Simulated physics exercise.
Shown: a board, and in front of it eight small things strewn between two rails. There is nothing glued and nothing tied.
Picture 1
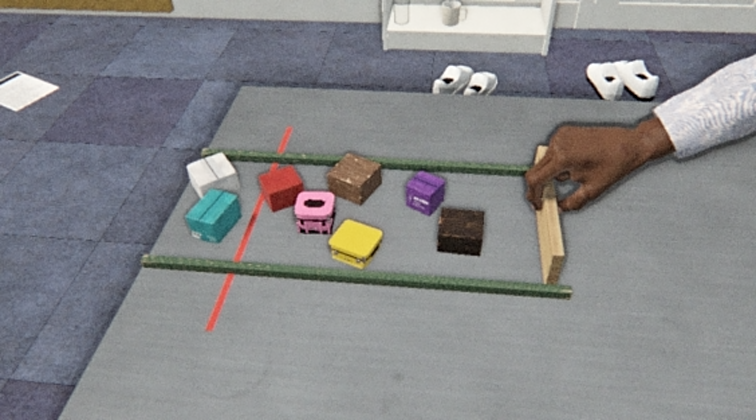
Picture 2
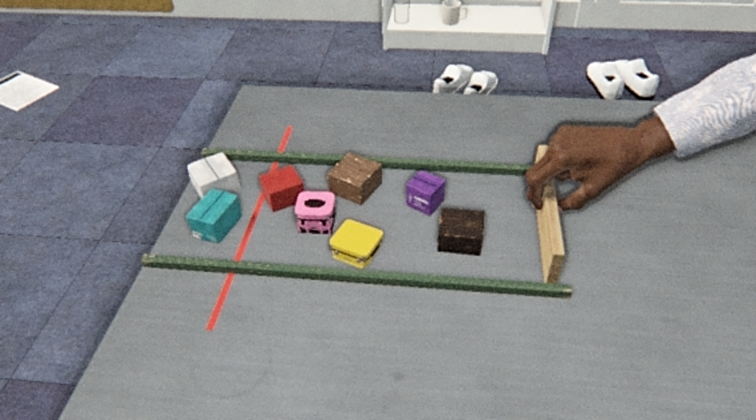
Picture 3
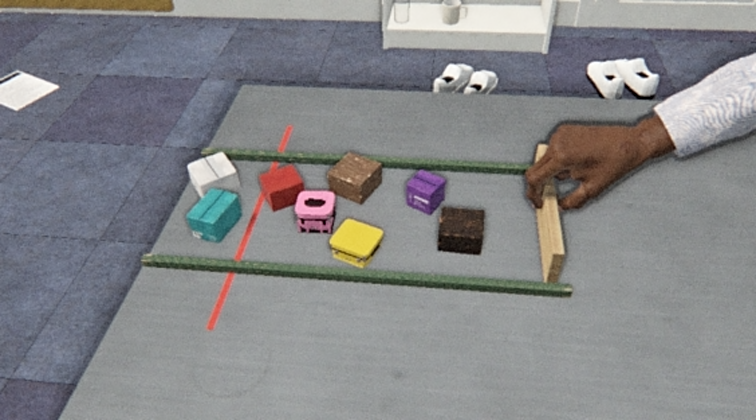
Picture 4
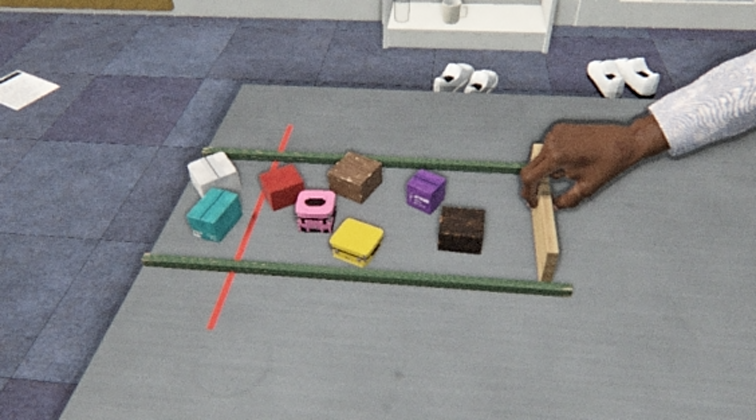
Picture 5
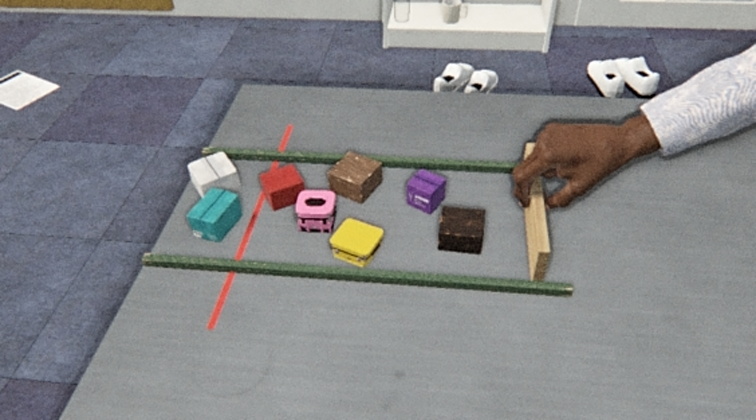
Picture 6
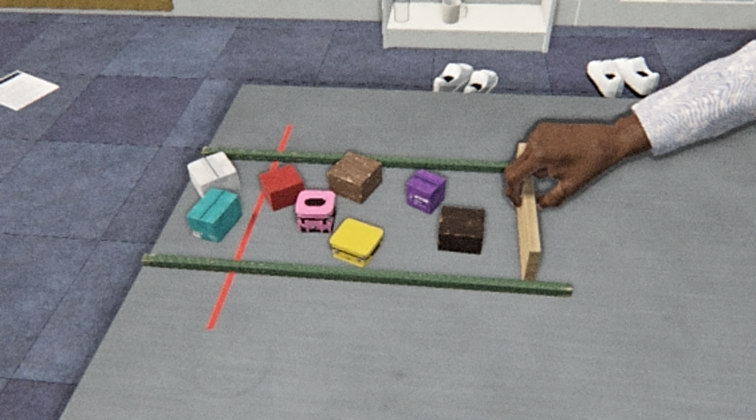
At the start, a hand grips an upright wooden board at the right of two green rails, with eight small boxes and blocks scattered between them and a red line crossing near the left. The hand then slides the board slightly leftward, while the small objects stay still, untouched by it.
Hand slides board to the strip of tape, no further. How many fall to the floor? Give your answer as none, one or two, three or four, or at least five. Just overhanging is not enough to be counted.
The count is one or two.
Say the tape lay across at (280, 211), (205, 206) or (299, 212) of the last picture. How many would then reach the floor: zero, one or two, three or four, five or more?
Lab note - fallen per tape, in order: None / at least five / none at all.
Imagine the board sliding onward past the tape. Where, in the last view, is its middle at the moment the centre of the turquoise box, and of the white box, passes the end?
Middle: Roughly (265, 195); roughly (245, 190).
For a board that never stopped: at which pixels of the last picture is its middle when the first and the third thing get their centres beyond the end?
First around (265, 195), then around (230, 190).
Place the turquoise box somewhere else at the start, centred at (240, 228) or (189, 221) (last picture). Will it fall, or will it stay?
Well, the first time it goes overboard and the second time it goes overboard.
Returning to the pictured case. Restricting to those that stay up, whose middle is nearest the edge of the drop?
The white box finishes closest.
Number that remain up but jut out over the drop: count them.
The total would be 1.
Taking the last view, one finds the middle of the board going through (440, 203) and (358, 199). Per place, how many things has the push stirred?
At the first point the count is 2, at the second it's 5.
A little later, none off yet; white box at rest near (214, 177); turquoise box at rest near (216, 215); red block at rest near (283, 188).
Next, none off yet; white box moving near (210, 174); turquoise box shifted a little near (193, 214); red block shifted about its own width near (244, 187).
When it is over, the number that fall off is one or two; down, turquoise box.
